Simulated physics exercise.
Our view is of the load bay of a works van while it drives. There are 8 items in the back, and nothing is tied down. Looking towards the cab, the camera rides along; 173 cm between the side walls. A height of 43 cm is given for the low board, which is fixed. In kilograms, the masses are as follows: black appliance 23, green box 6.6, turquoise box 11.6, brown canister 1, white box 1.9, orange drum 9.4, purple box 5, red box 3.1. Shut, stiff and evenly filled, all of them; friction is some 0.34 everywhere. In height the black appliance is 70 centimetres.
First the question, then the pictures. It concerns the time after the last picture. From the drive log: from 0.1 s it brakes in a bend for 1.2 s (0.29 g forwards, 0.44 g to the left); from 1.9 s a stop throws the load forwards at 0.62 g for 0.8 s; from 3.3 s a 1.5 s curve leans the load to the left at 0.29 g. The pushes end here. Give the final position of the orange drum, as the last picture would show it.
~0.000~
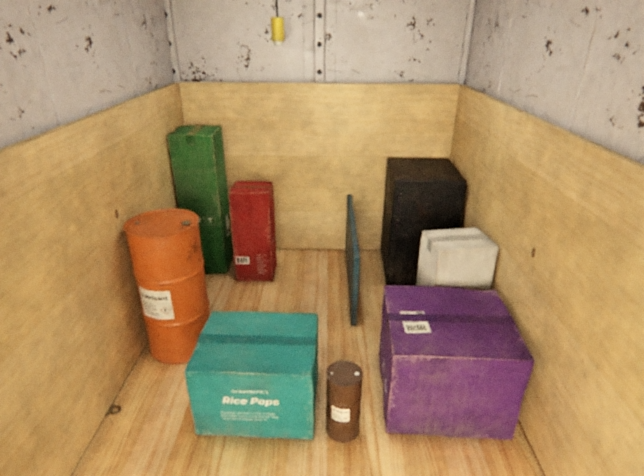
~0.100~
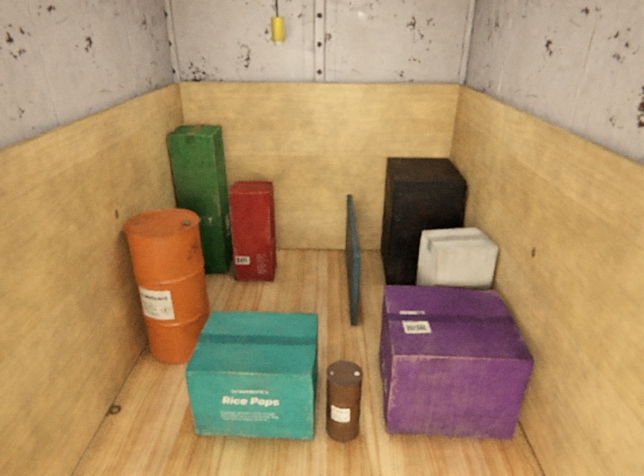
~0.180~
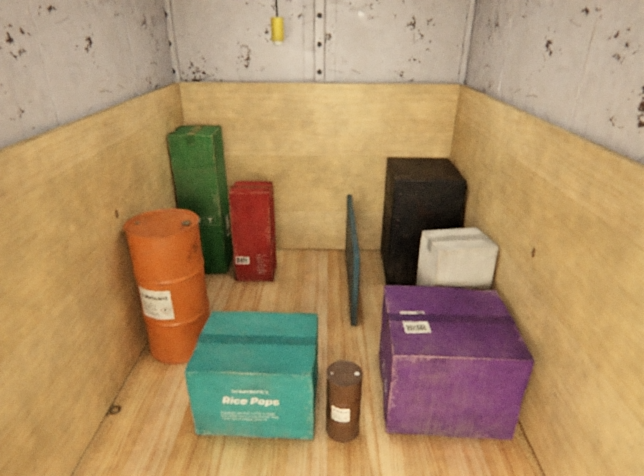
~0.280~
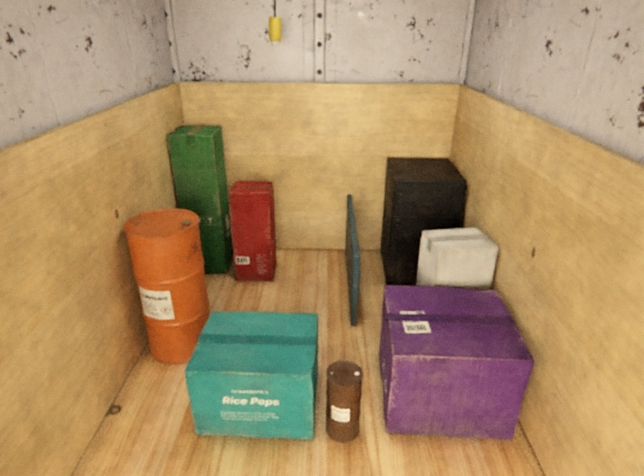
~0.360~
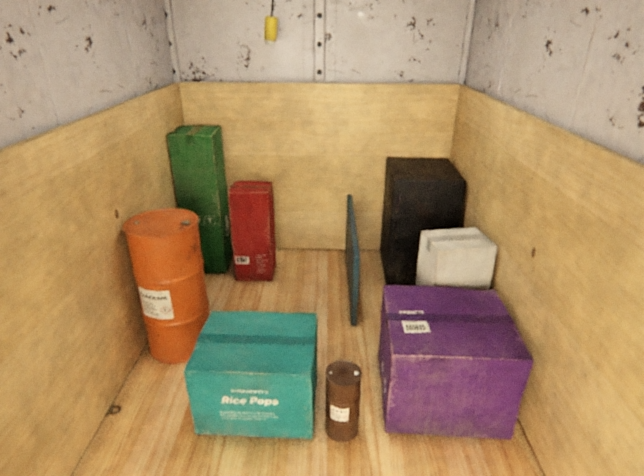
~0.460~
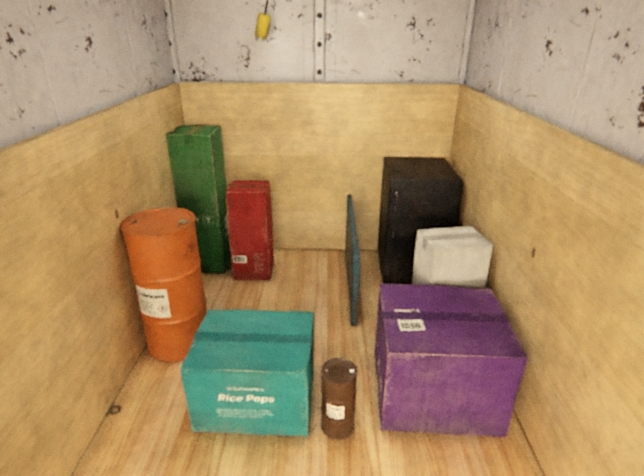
The orange drum ends up near (202, 232).
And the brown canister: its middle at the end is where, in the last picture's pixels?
It settles somewhere near (288, 311).
Around 0.66 s, force 0.29 g forwards, 0.44 g left; orange drum shifted 4 cm near (169, 284); brown canister shifted 12 cm; white box shifted 12 cm.
Around 0.96 s, force 0.29 g forwards, 0.44 g left; orange drum shifted 8 cm near (172, 279); purple box shifted 40 cm; white box shifted 39 cm.
Around 2.36 s, force 0.62 g forwards; orange drum shifted 23 cm near (183, 263); white box shifted 47 cm; purple box shifted 44 cm.
Around 2.66 s, force 0.10 g forwards; orange drum shifted 55 cm near (200, 237); turquoise box shifted 58 cm; brown canister shifted 58 cm.
Finally (5.4 s), not toppled but over 15 cm from the start, black appliance, turquoise box, brown canister, white box, orange drum, purple box and red box; the last one still in place (within 15 cm). In the last view, orange drum near (202, 232).
